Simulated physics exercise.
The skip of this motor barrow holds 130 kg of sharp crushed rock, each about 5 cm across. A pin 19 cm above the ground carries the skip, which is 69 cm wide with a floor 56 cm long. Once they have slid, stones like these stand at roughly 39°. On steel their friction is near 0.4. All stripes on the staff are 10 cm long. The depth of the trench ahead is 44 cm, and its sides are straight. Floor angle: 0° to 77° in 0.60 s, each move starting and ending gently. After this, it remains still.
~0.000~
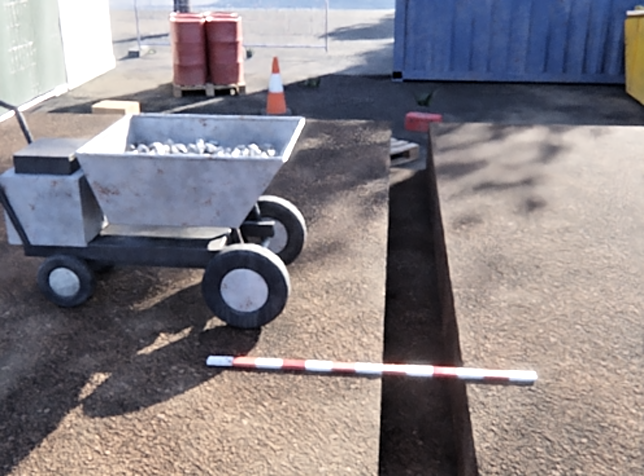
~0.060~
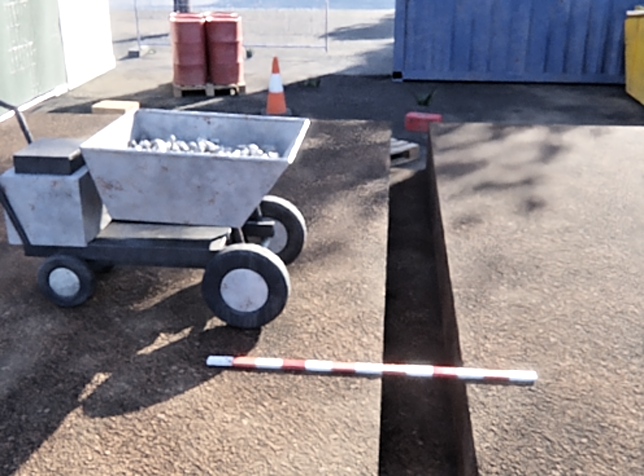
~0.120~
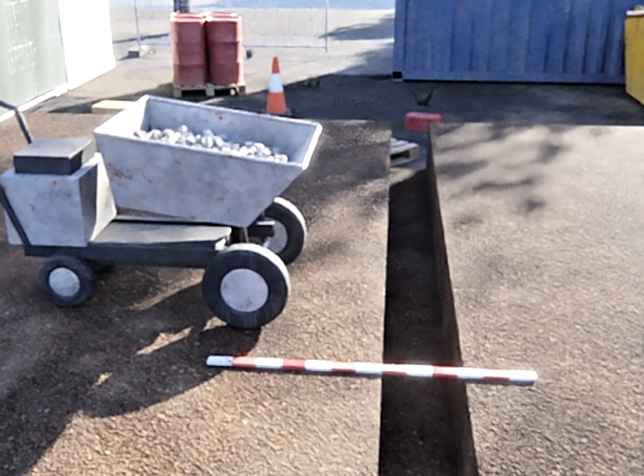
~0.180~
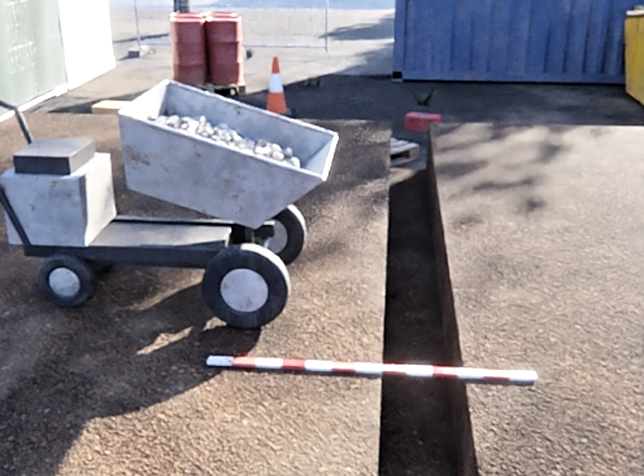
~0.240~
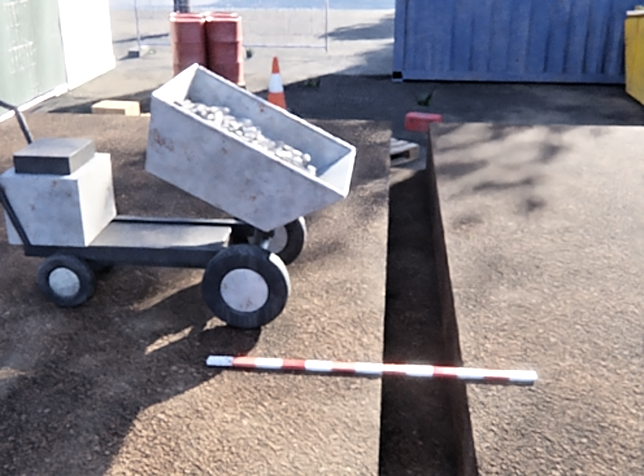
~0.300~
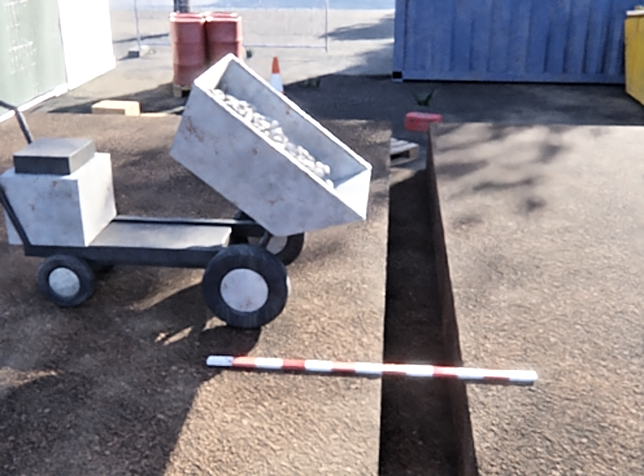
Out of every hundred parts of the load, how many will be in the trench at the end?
Close to 75 in every hundred.
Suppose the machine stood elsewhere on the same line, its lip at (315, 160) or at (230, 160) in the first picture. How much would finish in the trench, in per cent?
First place roughly 50%, second roughly 70%.
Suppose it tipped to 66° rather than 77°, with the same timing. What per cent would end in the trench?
About 45%.
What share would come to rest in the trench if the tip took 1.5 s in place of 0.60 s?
That works out at about 100 in a hundred.
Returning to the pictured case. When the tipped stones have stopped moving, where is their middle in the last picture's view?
The middle should be near (431, 361).
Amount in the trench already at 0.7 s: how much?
By then, around 30 percent.
After 0.4 s the floor is at 65°; 100 % in the skip; the foremost stones are at (371, 243).
After 0.7 s the floor is at 77°; 68 % in the skip, 31 % in the trench, 2 % past the trench; the foremost stones are at (466, 286).
After 1.0 s the floor is at 77°; 15 % in the skip, 60 % in the trench, 26 % past the trench; the foremost stones are past the picture's edge.
After 3.0 s the floor is at 77°; 0 % in the skip, 75 % in the trench, 25 % past the trench; the foremost stones are past the picture's edge.
